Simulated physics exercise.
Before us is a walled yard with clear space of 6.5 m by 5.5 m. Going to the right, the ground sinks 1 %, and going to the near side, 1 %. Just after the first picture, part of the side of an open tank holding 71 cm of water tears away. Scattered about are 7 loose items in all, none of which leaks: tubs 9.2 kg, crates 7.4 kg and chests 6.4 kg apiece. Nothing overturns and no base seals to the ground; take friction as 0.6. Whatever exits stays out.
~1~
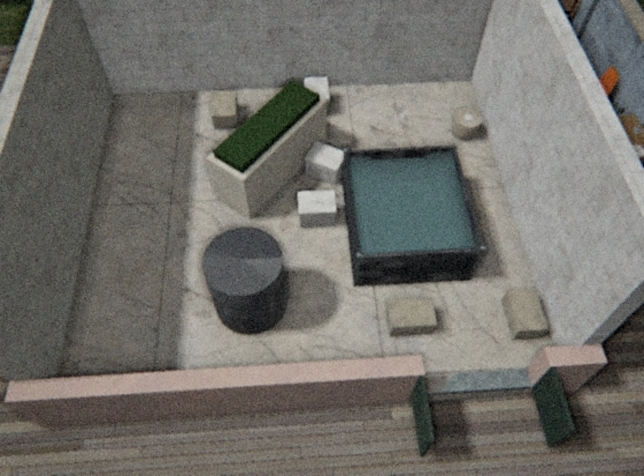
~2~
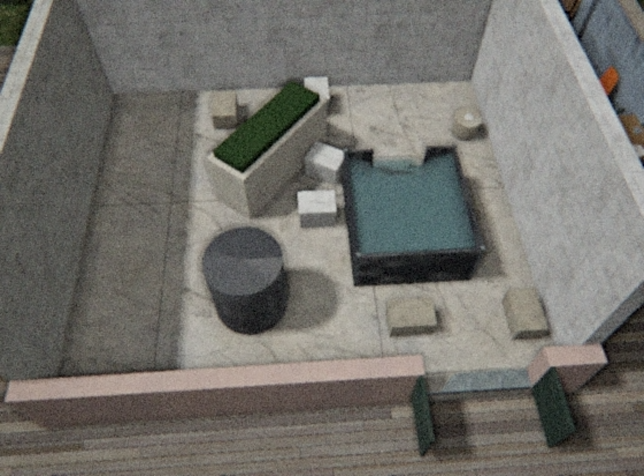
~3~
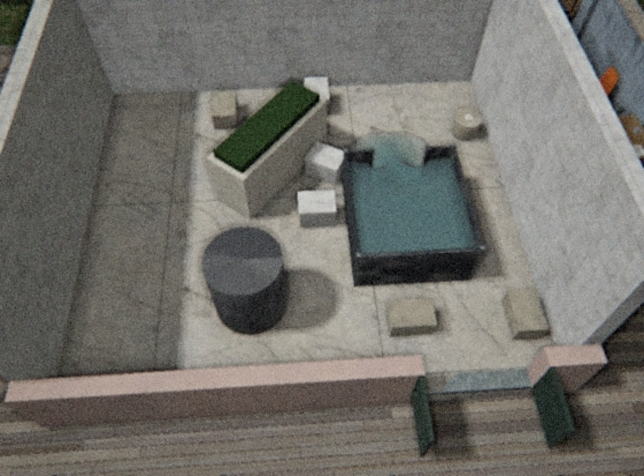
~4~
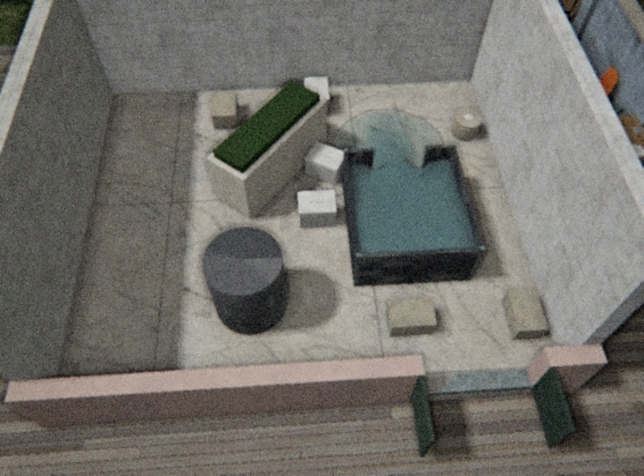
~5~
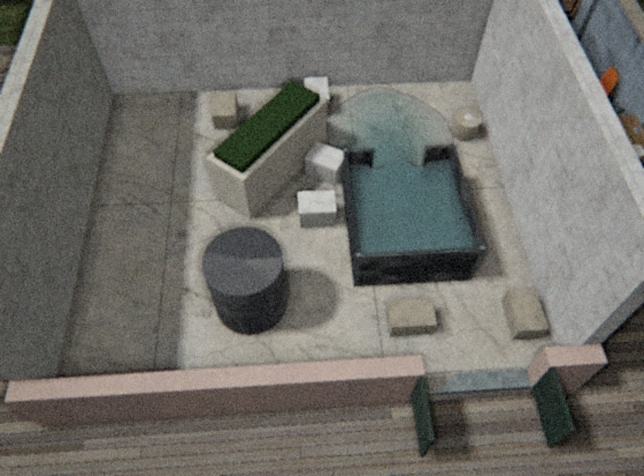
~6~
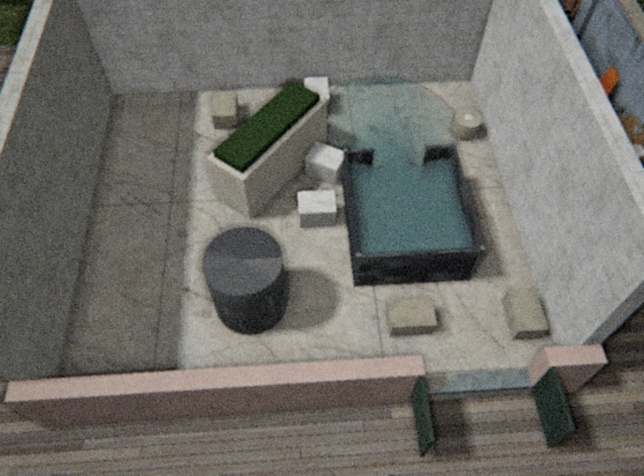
Blue-green water pours out through a gap in the far side of a dark open tank, first bulging at the break, then spreading in a thin, widening fan over the pale floor toward the back wall. The walled yard is seen from above by a still camera. A dark grey cylinder, a planter topped with green, and white and tan blocks stand around the tank, all unmoving.
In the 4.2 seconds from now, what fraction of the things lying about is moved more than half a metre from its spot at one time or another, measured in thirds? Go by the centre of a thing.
Central band.
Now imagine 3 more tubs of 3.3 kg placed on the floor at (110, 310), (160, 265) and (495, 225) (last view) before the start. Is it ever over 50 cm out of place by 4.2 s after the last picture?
In that order: Under, under, more.
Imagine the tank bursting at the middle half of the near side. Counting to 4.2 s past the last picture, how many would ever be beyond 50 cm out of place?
Result: 1 of them.
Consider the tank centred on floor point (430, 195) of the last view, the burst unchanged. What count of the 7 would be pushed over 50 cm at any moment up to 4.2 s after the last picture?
In that case 4 of them.
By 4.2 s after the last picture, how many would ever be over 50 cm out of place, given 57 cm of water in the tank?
Then the count would be 3.
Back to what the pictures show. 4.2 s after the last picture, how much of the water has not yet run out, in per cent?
98 %.
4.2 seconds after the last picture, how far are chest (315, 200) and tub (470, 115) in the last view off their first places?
Net shifts, in order: 0 cm and 350 cm.
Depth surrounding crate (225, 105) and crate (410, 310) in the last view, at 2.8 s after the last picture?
Depth approx. 3 cm / 0 cm.
Then, 0.4 s after the last picture 0 of 7 are over 50 cm from their spots; 0 afloat.
Then, 1.5 s after the last picture 1 of 7 are over 50 cm from their spots; 0 afloat.
Then, 2.8 s after the last picture 3 of 7 are over 50 cm from their spots; 1 afloat.
Then, 4.2 s after the last picture 4 of 7 are over 50 cm from their spots, and 4 have been at some point; 3 afloat.
